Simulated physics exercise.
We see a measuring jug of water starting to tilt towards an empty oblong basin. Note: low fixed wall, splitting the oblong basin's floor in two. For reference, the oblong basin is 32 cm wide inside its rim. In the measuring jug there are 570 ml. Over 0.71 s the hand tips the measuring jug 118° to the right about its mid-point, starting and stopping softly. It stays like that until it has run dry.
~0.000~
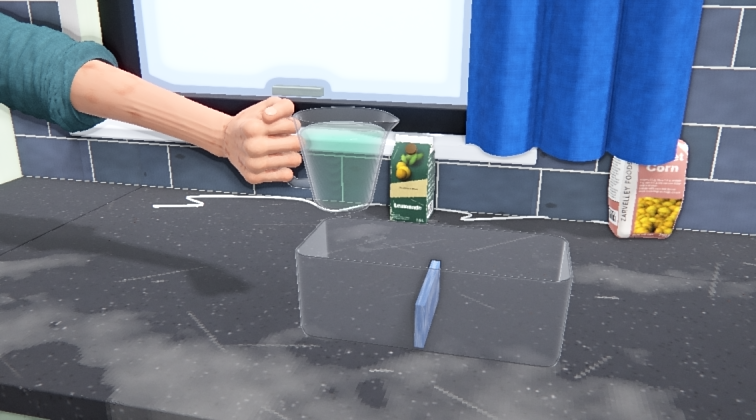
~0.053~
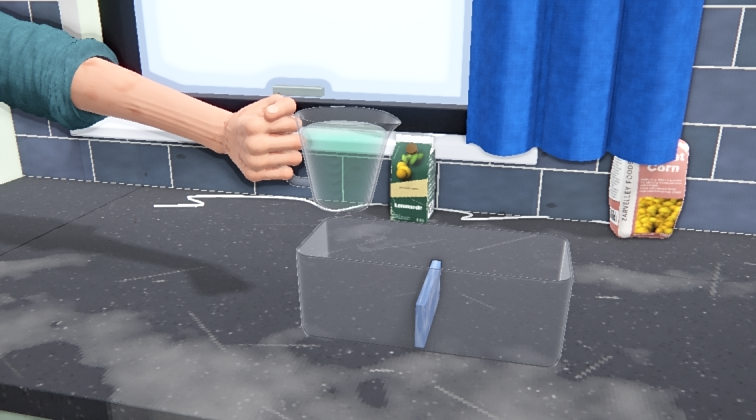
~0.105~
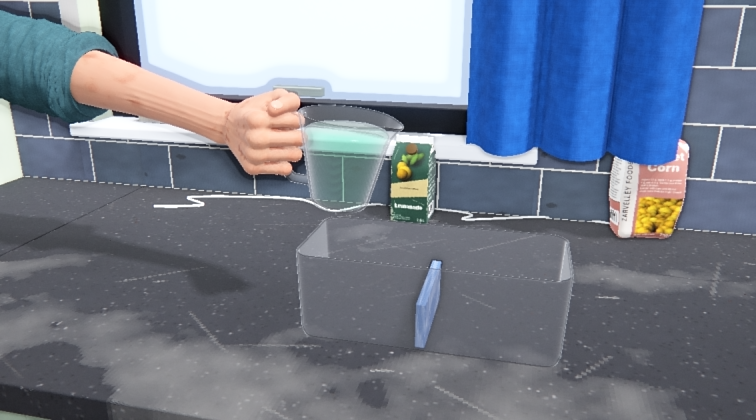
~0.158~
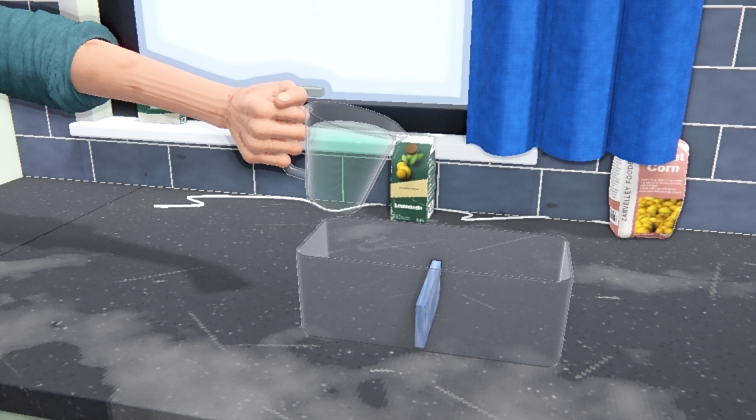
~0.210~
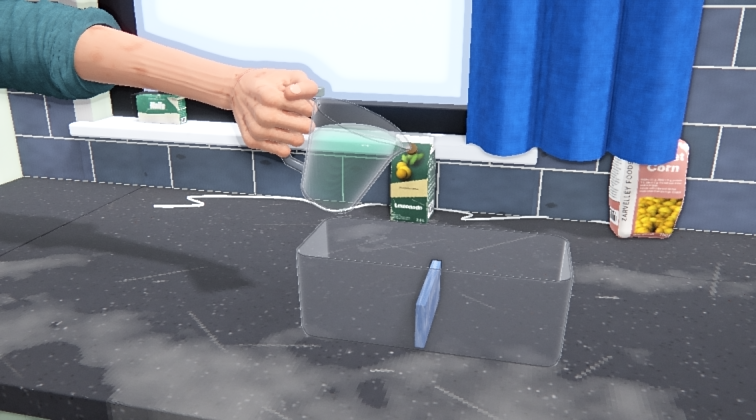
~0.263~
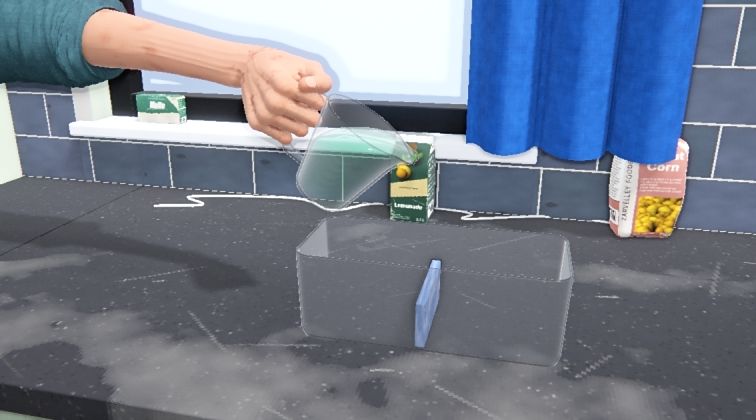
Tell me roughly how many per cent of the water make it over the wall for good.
Roughly 39 per cent make it over.
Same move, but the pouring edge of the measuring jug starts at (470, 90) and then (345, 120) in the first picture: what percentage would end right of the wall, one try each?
The first try gives 90 percent and the second 5 percent.
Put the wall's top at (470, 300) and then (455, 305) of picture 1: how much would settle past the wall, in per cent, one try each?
Respectively 10 and 25 %.
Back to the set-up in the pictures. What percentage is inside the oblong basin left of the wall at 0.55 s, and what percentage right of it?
Around 14 on the left and around 36 on the right.
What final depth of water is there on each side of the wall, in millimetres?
About 16 mm left, about 10 mm right.
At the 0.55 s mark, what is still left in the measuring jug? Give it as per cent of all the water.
Some 34 per cent.
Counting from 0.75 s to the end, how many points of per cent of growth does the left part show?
1 %.
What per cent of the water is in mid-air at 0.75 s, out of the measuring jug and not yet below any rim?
3 per cent, roughly.
After 0.55 s the tilt is 103° and 34 per cent is still to pour, 14 is left of the wall and 35 right of it.
After 0.75 s the tilt is 118° and 1 per cent is still to pour, 57 is left of the wall and 39 right of it.
After 0.97 s the tilt is 118° and 0 per cent is still to pour, 59 is left of the wall and 39 right of it.
After 1.21 s the tilt is 118° and 0 per cent is still to pour, 59 is left of the wall and 39 right of it.
In the end 59 per cent lies left of the wall, 39 right of it and 2 outside.
